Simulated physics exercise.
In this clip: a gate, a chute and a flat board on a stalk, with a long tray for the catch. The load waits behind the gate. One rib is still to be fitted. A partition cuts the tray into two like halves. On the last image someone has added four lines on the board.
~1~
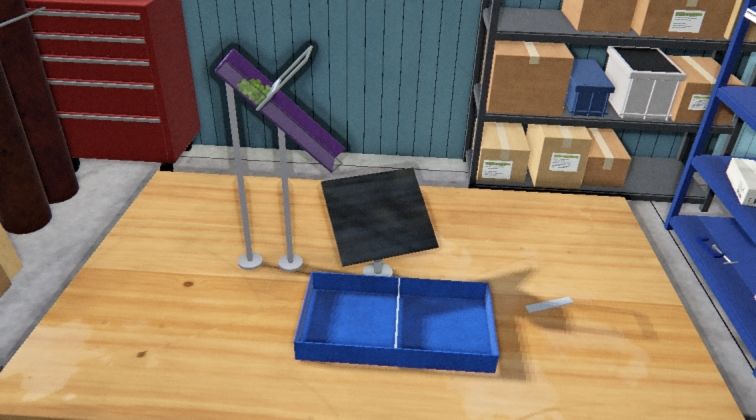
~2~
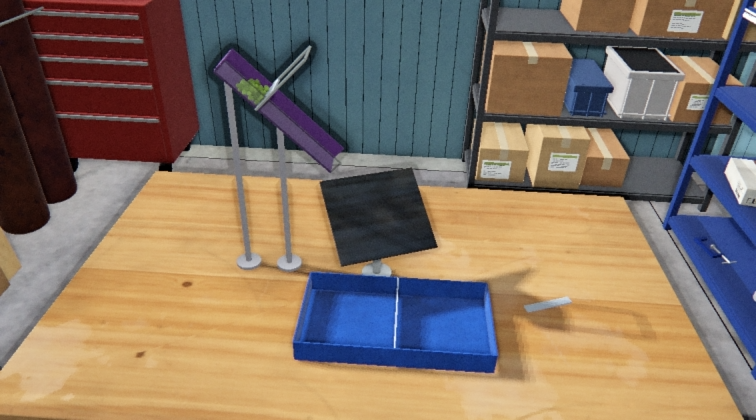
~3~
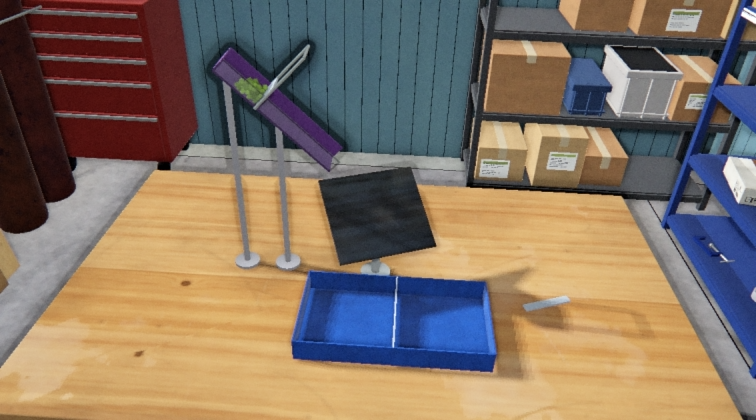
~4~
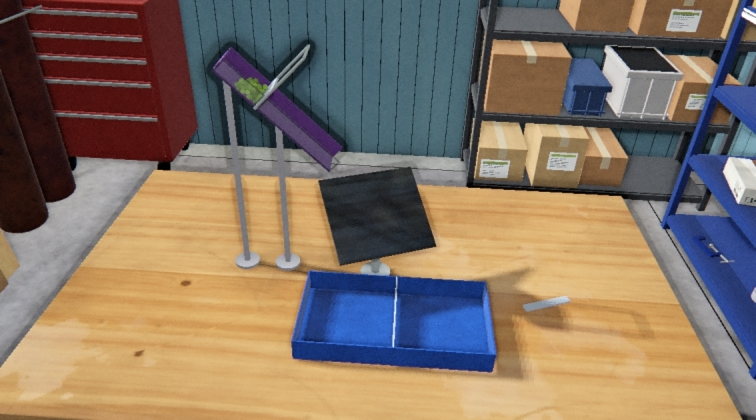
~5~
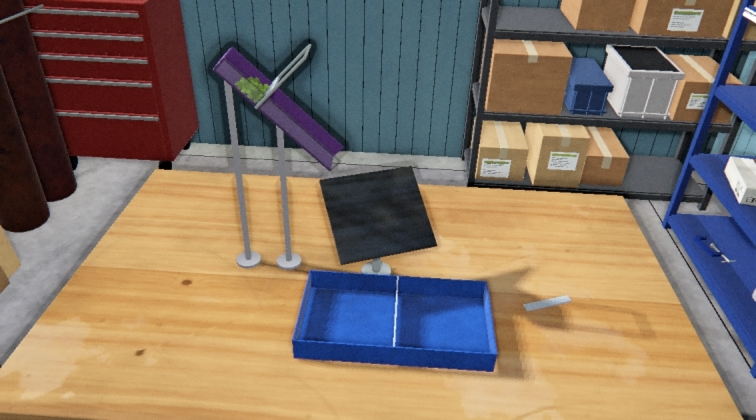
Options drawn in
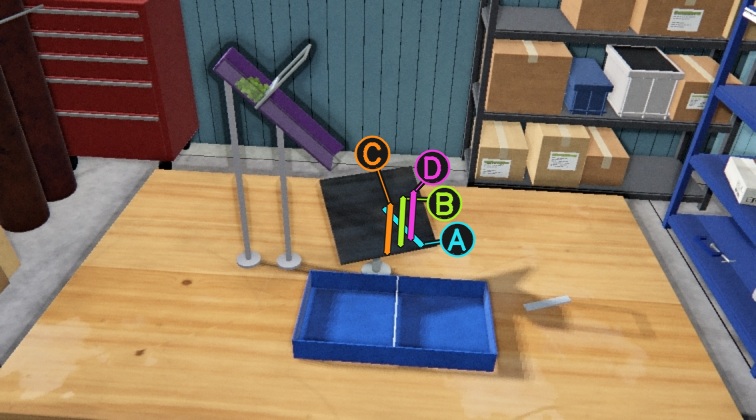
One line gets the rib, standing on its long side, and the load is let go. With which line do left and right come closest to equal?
Choose B.
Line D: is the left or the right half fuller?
Right.
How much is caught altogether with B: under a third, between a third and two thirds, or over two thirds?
Line B gives over two thirds.
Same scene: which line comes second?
That would be C.
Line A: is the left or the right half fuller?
The right half.
On the marked copy, line A from (385, 209) to (421, 244); line B from (403, 198) to (400, 244); line C from (390, 205) to (387, 252); line D from (413, 192) to (410, 237).
For line A, of what is caught, a stray few in the left half, nearly all in the right.
For line B, of what is caught, about half in the left half, about half in the right.
For line C, of what is caught, most in the left half, about a quarter in the right.
For line D, of what is caught, a small part in the left half, nearly all in the right.
